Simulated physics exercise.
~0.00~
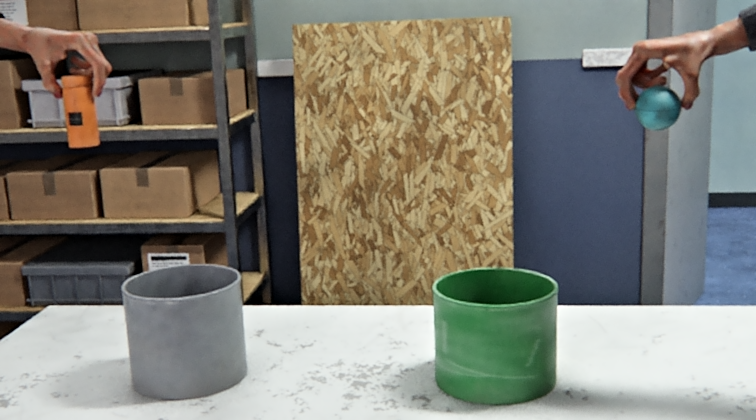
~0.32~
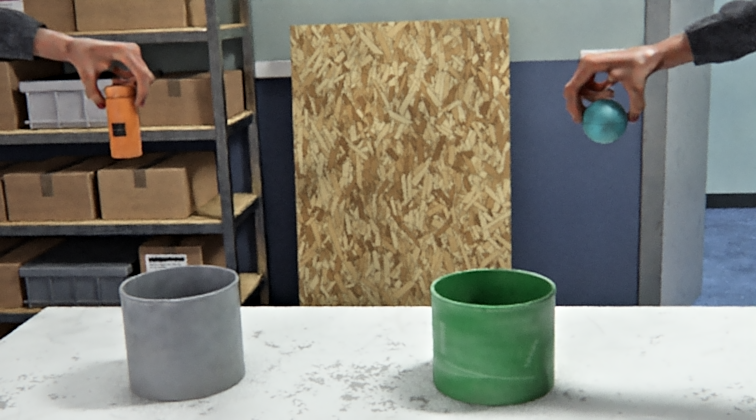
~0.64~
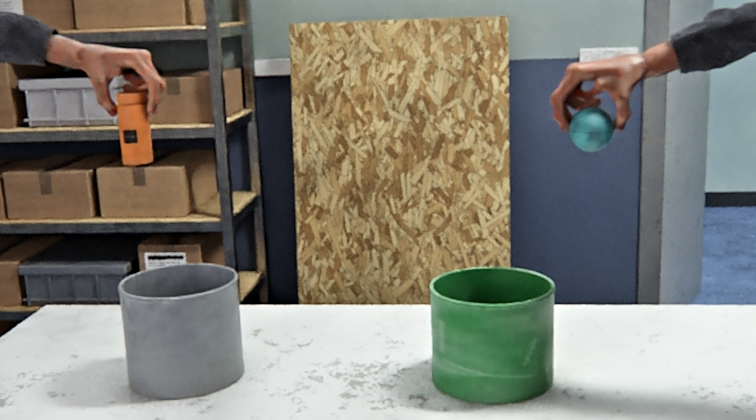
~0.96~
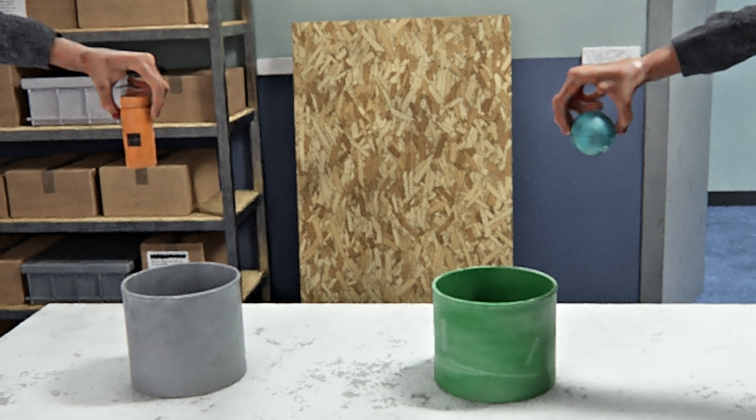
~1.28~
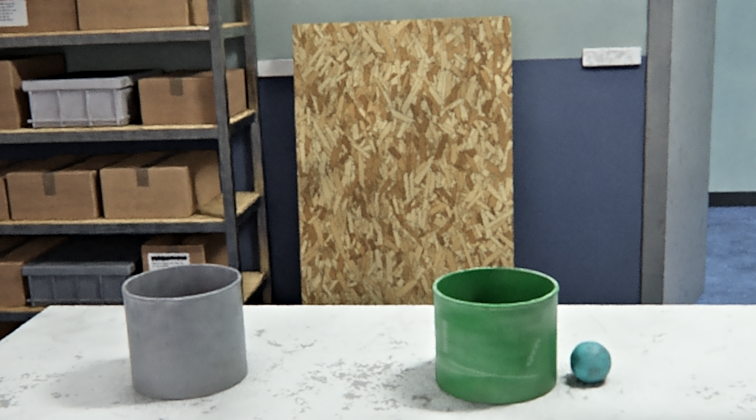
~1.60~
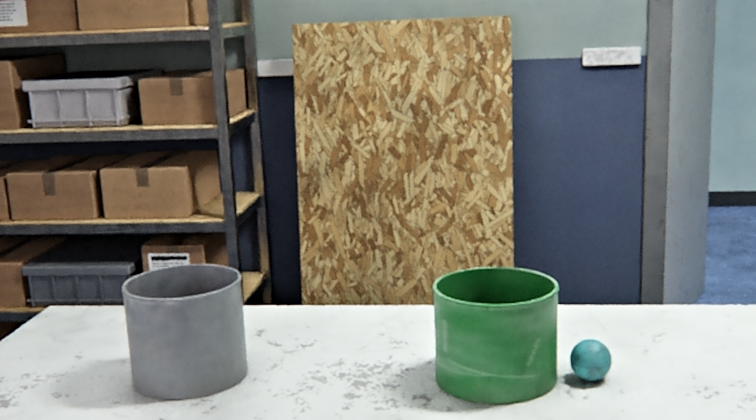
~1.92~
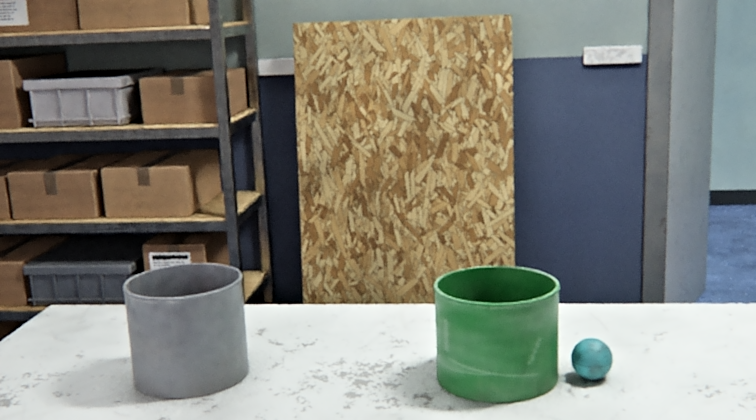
Two hands releasing an orange shaker and a turquoise ball above two containers, the shaker dropping inside, the ball resting outside.
